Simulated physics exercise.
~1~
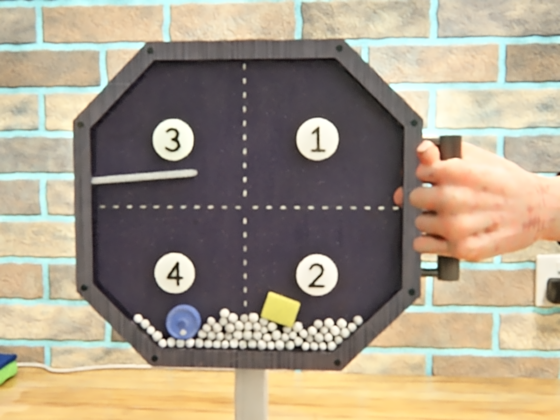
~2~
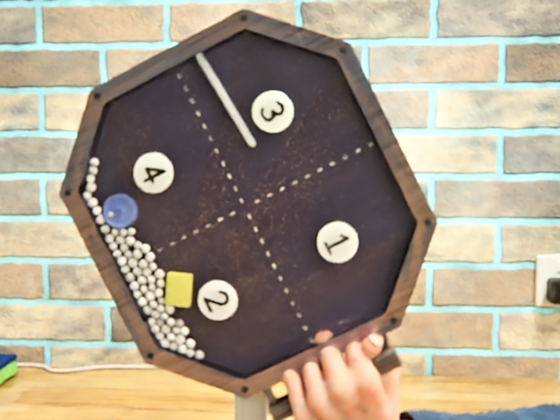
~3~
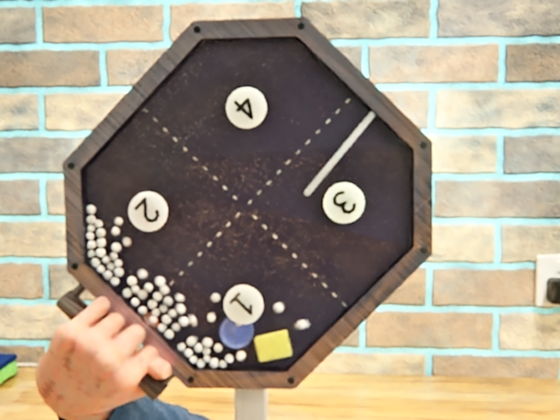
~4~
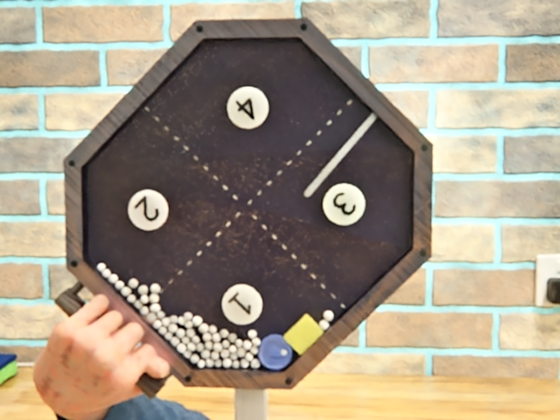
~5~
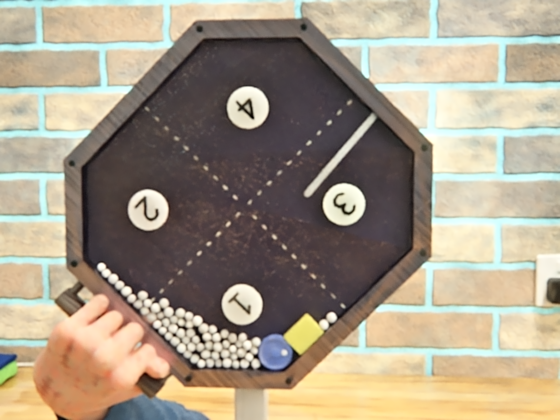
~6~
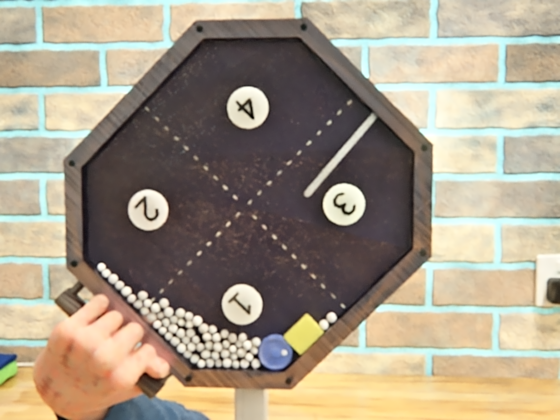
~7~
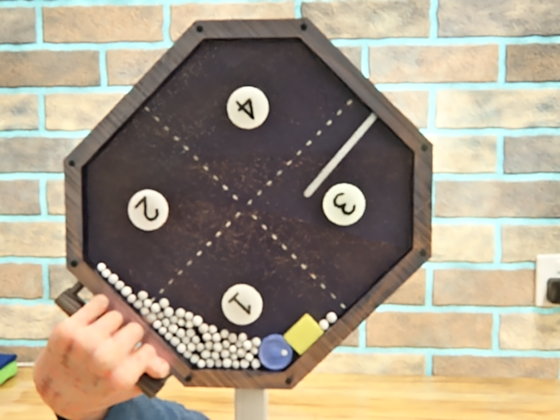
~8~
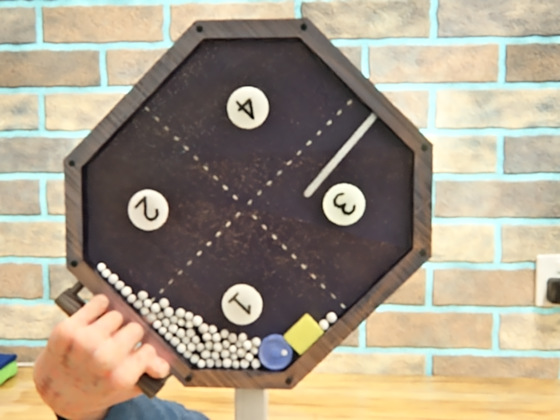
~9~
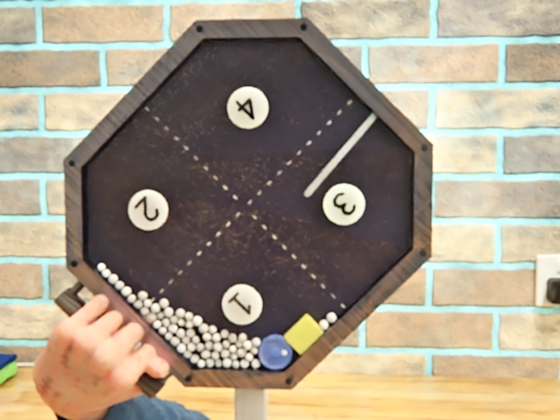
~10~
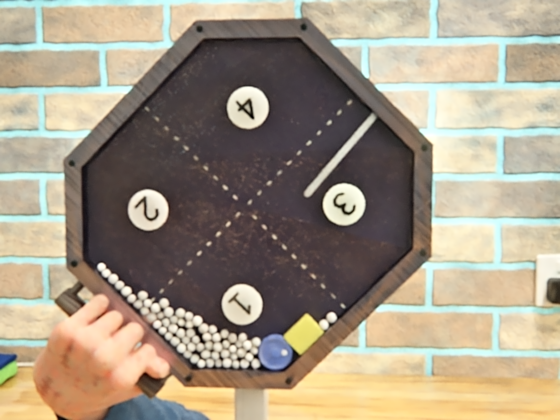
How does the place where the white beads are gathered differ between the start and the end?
At the start the beads lie spread along the bottom of the box, while at the end the pile sits a little farther left and slightly higher, sloping down along the lower left wall to the bottom.
